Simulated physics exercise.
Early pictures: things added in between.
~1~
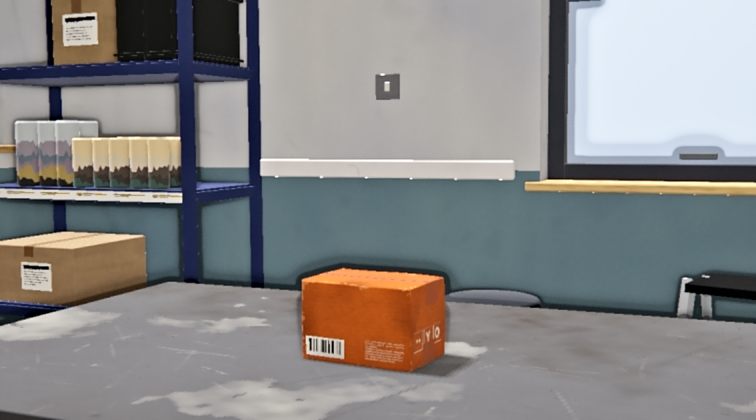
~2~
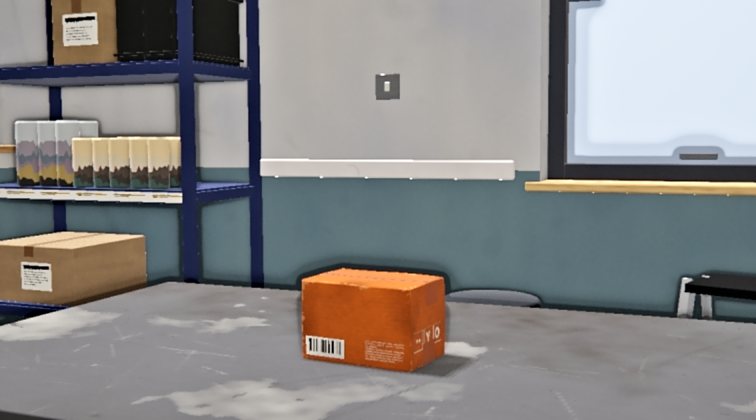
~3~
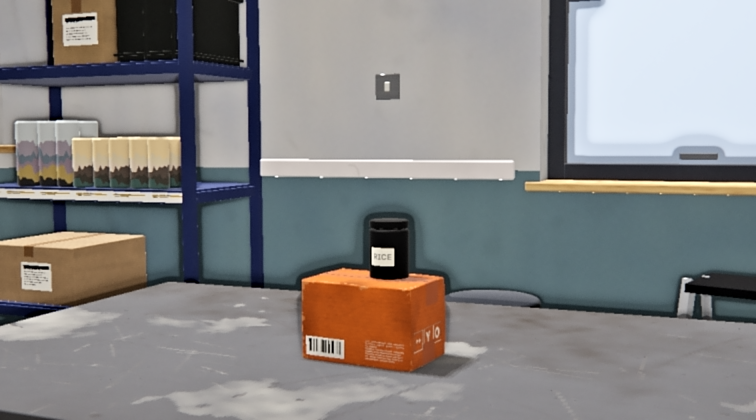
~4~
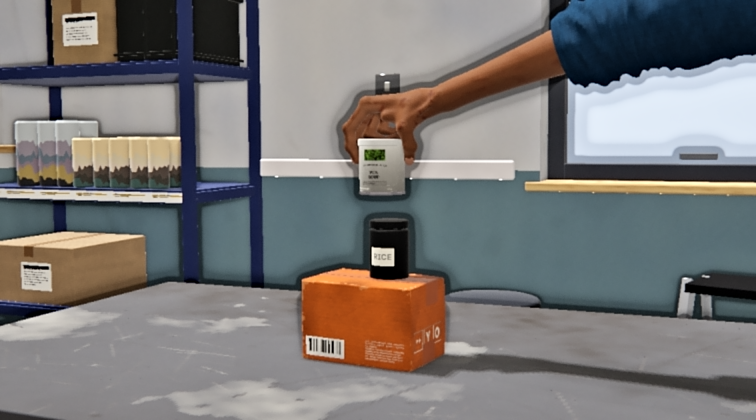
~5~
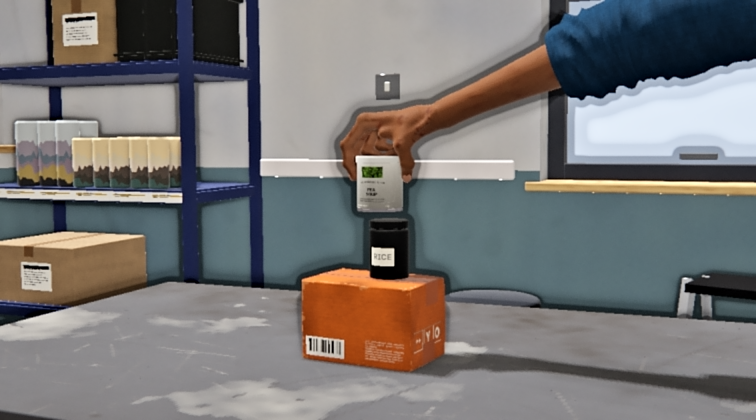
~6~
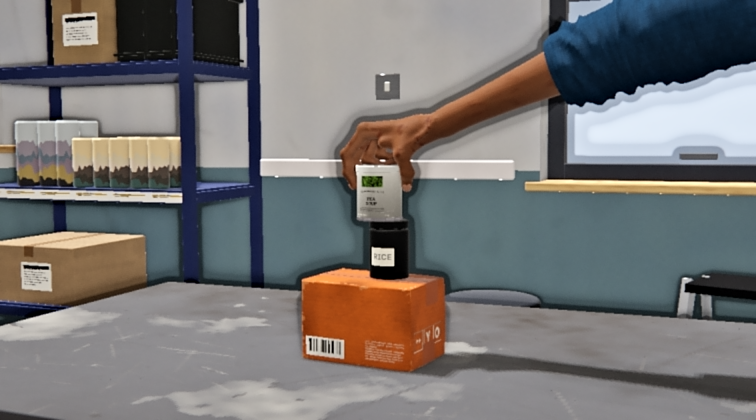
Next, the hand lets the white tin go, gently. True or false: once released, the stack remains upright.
True.
Then, 0.30 s later than the last frame, all is still.
Then, 0.70 s later than the last frame, white tin resting near (380, 193).
When it is over, all 3 as before. End places, in pixels of the last picture, white tin near (380, 193). The pile stays up.
